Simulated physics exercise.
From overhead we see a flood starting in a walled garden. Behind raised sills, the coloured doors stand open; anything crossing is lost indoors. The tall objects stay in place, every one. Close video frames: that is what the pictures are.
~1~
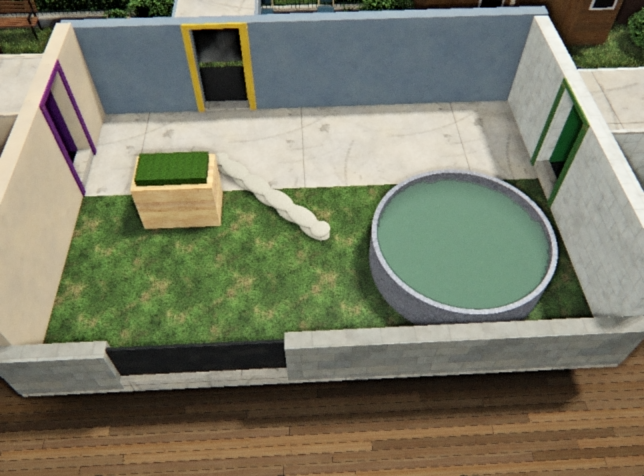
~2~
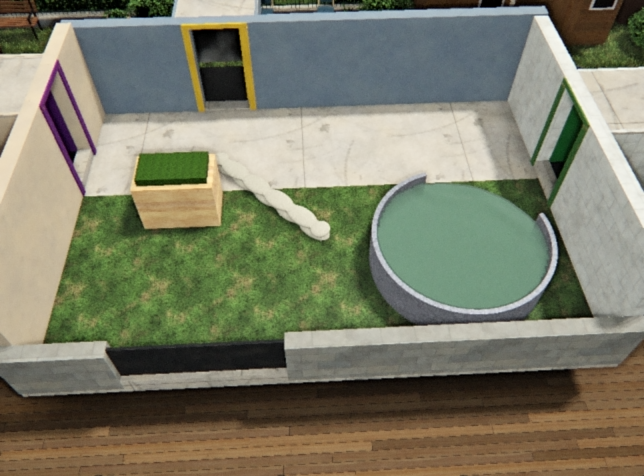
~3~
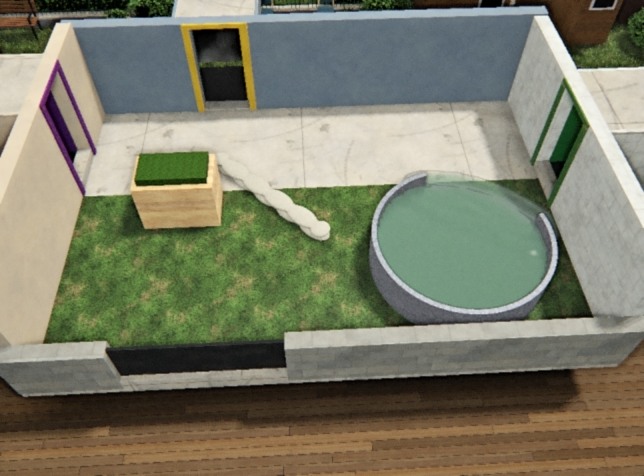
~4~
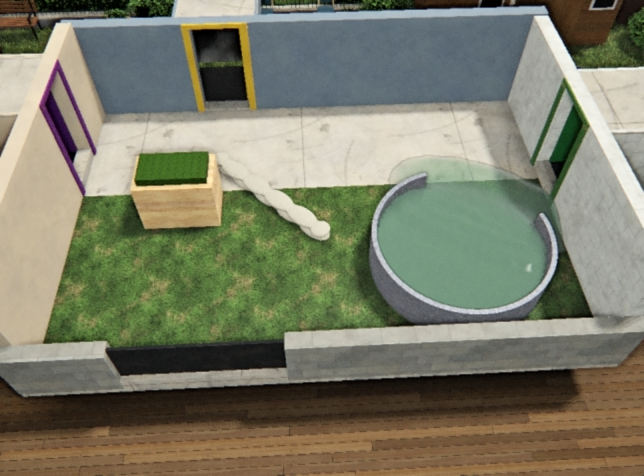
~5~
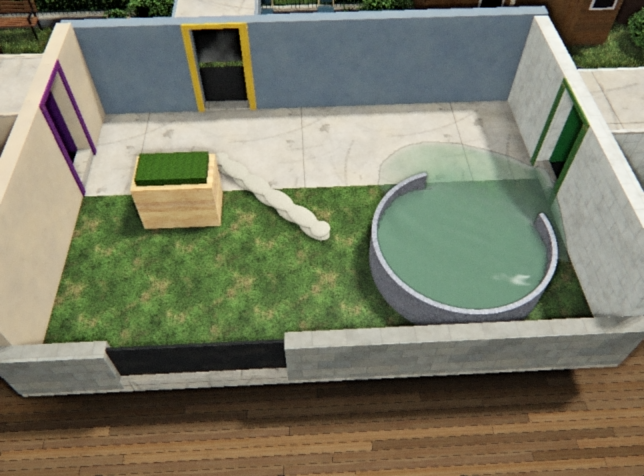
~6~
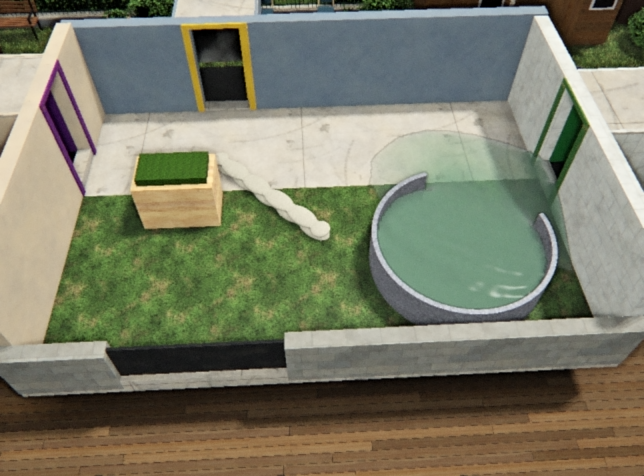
Water pouring through a gap in the far side of a round tank, spreading thinly across a walled garden's grass and paving.
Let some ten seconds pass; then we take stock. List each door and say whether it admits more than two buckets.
My prediction: The yellow door will get more than two buckets; the purple door will get two buckets at most; the green door will get more than two buckets.
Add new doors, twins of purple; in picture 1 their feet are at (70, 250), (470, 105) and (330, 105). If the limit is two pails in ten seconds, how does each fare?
In sequence: Falls short, exceeds it, falls short.
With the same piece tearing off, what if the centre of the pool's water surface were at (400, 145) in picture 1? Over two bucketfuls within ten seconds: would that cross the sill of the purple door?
Purple door: Below the limit.
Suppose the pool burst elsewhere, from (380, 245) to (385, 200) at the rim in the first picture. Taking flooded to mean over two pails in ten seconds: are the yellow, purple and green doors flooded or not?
At the doors, yellow crosses the line, purple never reaches it and green never reaches it.
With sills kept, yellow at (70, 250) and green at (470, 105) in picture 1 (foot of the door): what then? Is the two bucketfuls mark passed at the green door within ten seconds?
Green: Over the limit.
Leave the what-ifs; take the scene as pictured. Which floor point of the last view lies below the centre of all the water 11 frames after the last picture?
That puts it at around (465, 195).
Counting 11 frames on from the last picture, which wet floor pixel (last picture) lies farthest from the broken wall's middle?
The farthest wet point should be near (288, 109).
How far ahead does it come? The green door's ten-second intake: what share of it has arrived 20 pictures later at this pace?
Estimate: Roughly 85 %.
A moment on, water covers 25 % of the floor; the yellow door not reached, the purple door not reached, the green door over two buckets in.
Next, water covers 25 % of the floor; the yellow door not reached, the purple door not reached, the green door far over two buckets in.
Then, water covers 40 % of the floor; the yellow door wet at the sill, nothing in, the purple door not reached, the green door far over two buckets in.
Later, water covers 65 % of the floor; the yellow door under two buckets in, the purple door wet at the sill, nothing in, the green door far over two buckets in.
In the end, water covers 95 % of the floor; the yellow door far over two buckets in, the purple door wet at the sill, nothing in, the green door far over two buckets in.
